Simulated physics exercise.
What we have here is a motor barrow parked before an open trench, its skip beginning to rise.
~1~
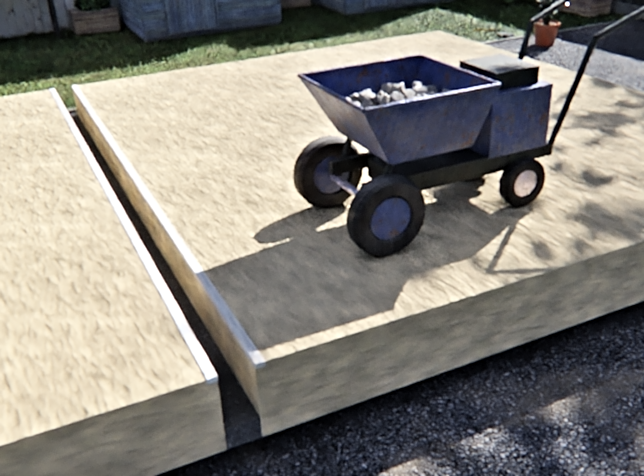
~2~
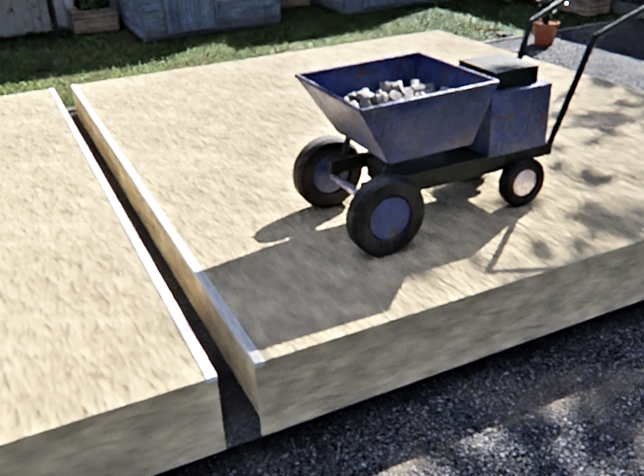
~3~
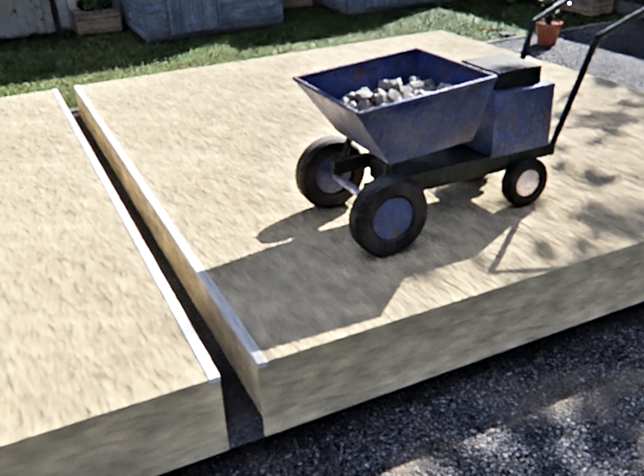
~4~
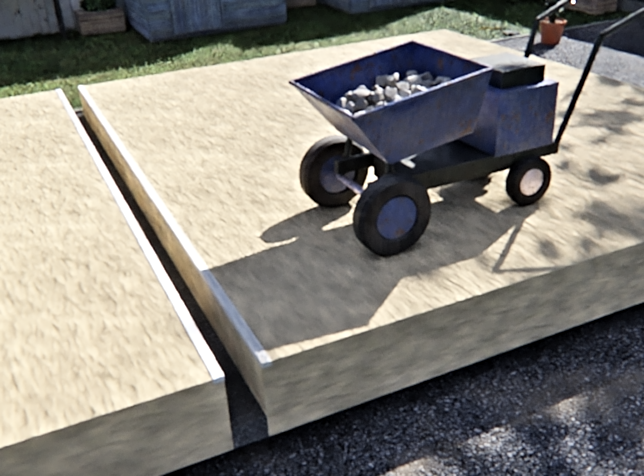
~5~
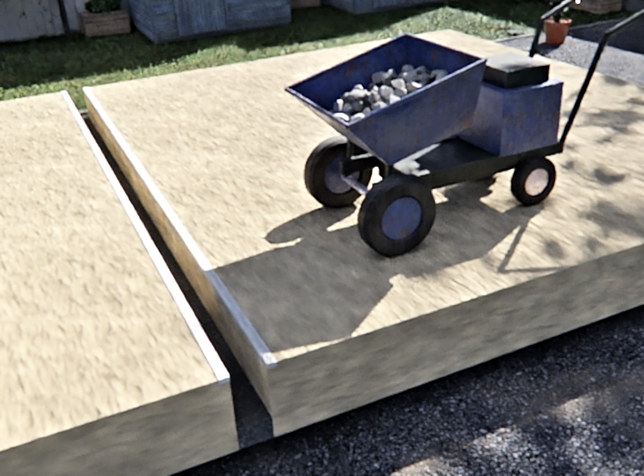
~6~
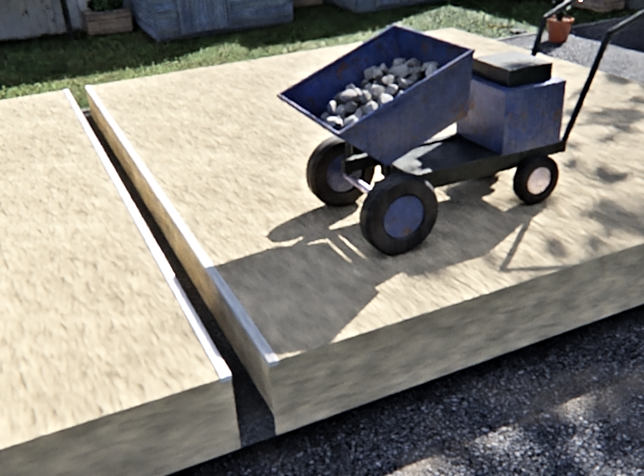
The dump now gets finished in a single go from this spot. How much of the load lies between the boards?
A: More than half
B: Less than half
Less than half (B).
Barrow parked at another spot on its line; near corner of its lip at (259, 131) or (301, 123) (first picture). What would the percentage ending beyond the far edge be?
The first position yields around 70 per cent; the second yields around 20 per cent.
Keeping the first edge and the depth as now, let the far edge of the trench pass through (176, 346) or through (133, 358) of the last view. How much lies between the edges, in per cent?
Lab note: Case 1 around 20 %, case 2 20 %.
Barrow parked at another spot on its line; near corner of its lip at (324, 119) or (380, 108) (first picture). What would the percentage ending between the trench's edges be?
From the first spot you get 70 percent, and from the second 10 percent.
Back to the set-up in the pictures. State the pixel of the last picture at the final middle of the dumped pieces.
(238, 256).
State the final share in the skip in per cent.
Something like 15 in every hundred.
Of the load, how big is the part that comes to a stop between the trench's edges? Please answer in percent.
Around 20 in every hundred pieces.
Just after the last frame, skip tipped steeply; every one in the skip.
A moment on, skip tipped right over; almost all in the skip; about a tenth short of the trench; just a few falling.
Further on, skip tipped right over; roughly a third in the skip; roughly half short of the trench; about a tenth in or heaped over the trench; just a few beyond it.
When it is over, skip tipped right over; about a tenth in the skip; roughly two thirds short of the trench; roughly a quarter in or heaped over the trench; just a few beyond it.
